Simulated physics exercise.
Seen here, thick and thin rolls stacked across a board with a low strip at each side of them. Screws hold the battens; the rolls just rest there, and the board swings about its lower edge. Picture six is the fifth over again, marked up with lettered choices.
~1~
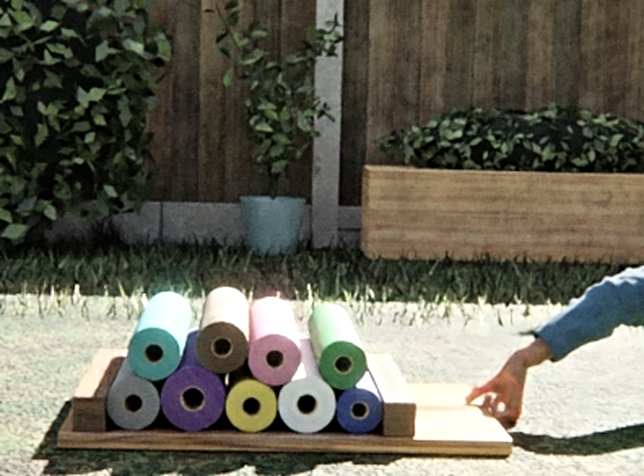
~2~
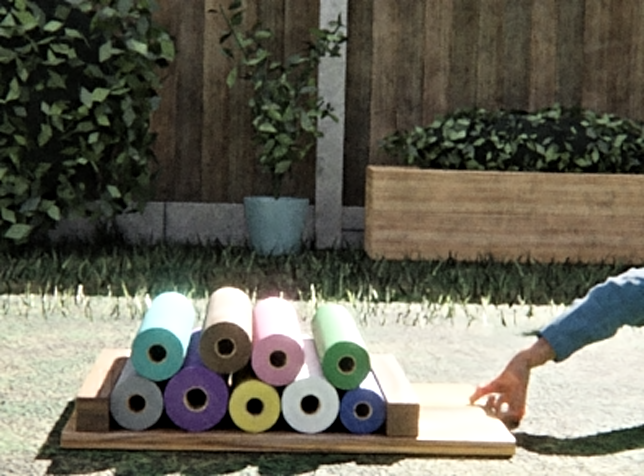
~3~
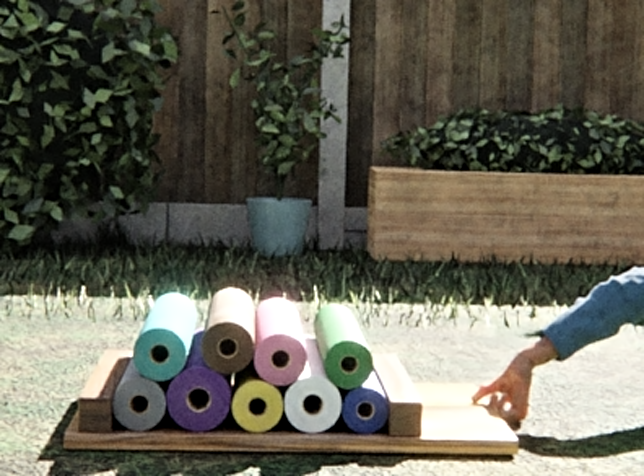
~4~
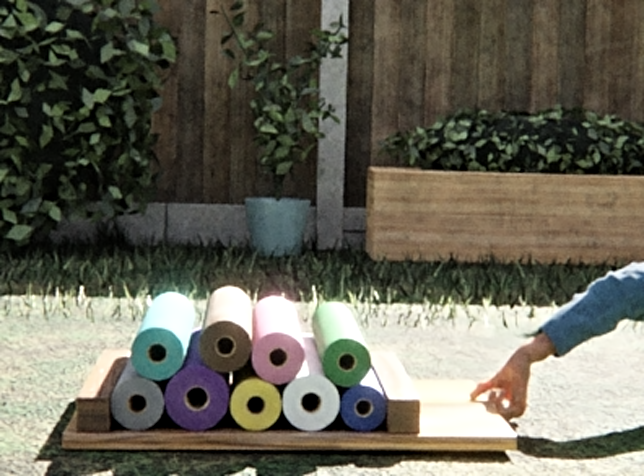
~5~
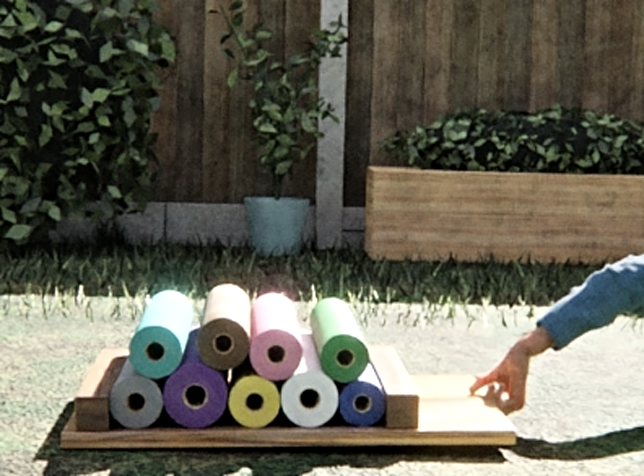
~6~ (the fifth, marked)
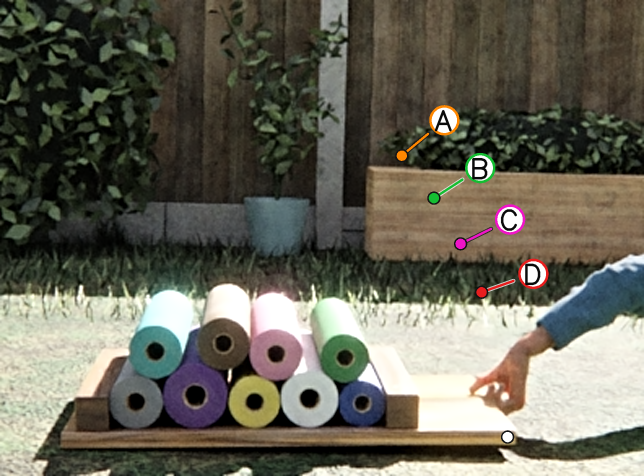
At first, nine coloured rolls lie stacked in two rows on a wooden board between low strips, while a hand at the right touches the board's end. The view shifts very slightly, and the rolls stay in place as the hand lifts a little from the board.
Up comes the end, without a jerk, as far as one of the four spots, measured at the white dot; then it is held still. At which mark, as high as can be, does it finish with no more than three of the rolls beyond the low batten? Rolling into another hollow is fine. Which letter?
Lift it to B and no more.
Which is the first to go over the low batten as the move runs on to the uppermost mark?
It is the turquoise one.
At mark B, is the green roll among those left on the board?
The green roll: Yes.
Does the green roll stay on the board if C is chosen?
Yes.
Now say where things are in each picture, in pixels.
In the first frame, yellow roll (252, 406); white roll (307, 404); blue roll (359, 410).
In the second frame, blue roll (363, 411); pink roll (278, 359).
In the third frame, board (289, 397); blue roll (365, 410); green roll (349, 364).
In the fourth frame, board (287, 395); grey roll (138, 404); purple roll (197, 398).
In the fifth frame, board (286, 392); grey roll (136, 402); purple roll (195, 396).
On the marked copy, A at (402, 156); B at (434, 198); C at (460, 244); D at (482, 292); the white dot at (507, 437).
Following B. Soon after the start, board at 19°.
Later, board at 34°.
In the end, board at 34°, three over the low batten (pink, brown, turquoise).
As for the rest, A four over the low batten (pink, brown, turquoise, green); C three over the low batten (pink, brown, turquoise); D none over the low batten.
